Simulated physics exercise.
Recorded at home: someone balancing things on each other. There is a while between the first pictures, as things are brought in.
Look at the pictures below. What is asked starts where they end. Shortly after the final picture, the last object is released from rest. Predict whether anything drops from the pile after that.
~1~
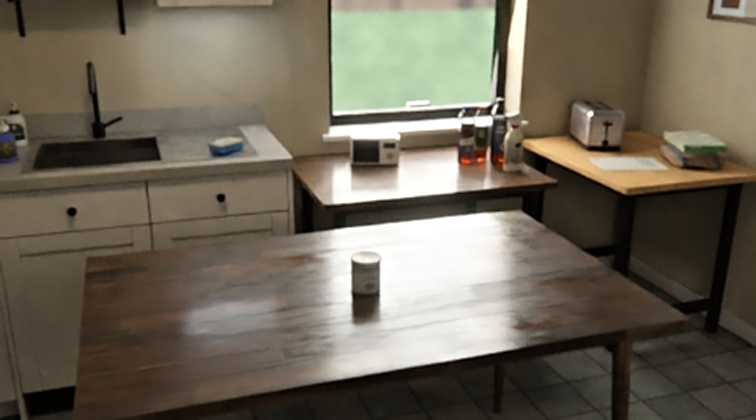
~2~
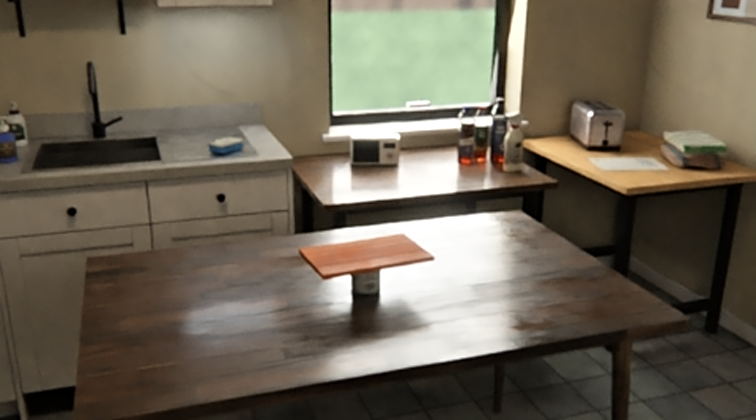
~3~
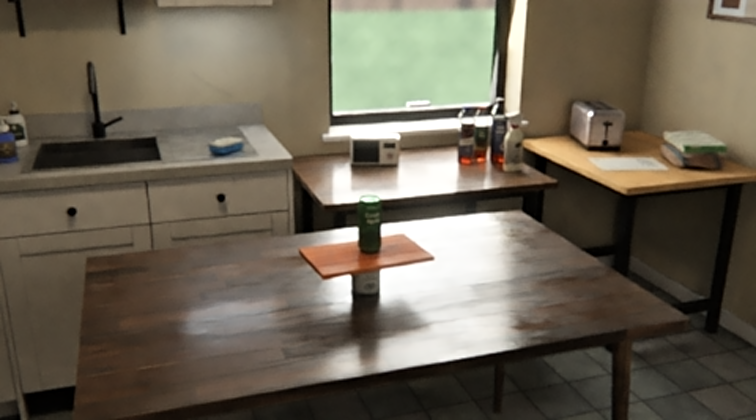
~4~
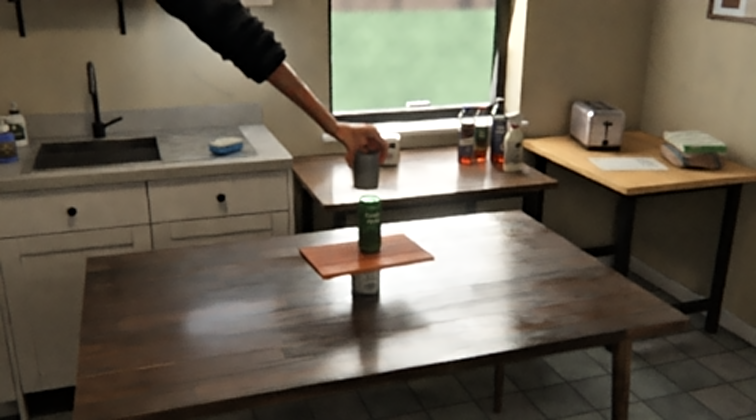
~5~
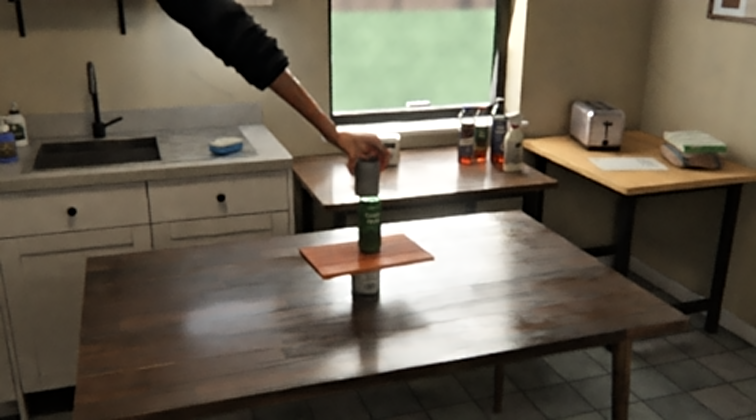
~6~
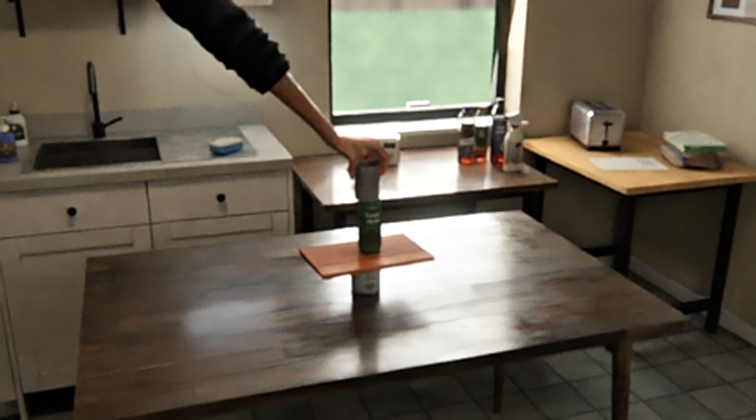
The pile rests steadily.
Then, 0.50 s past the last view, nothing moves.
Then, 1.30 s past the last view, grey cup resting near (367, 181).
Finally, all 4 still in place. Final places as the last picture's camera would see them, grey cup near (367, 181). The pile keeps its balance.
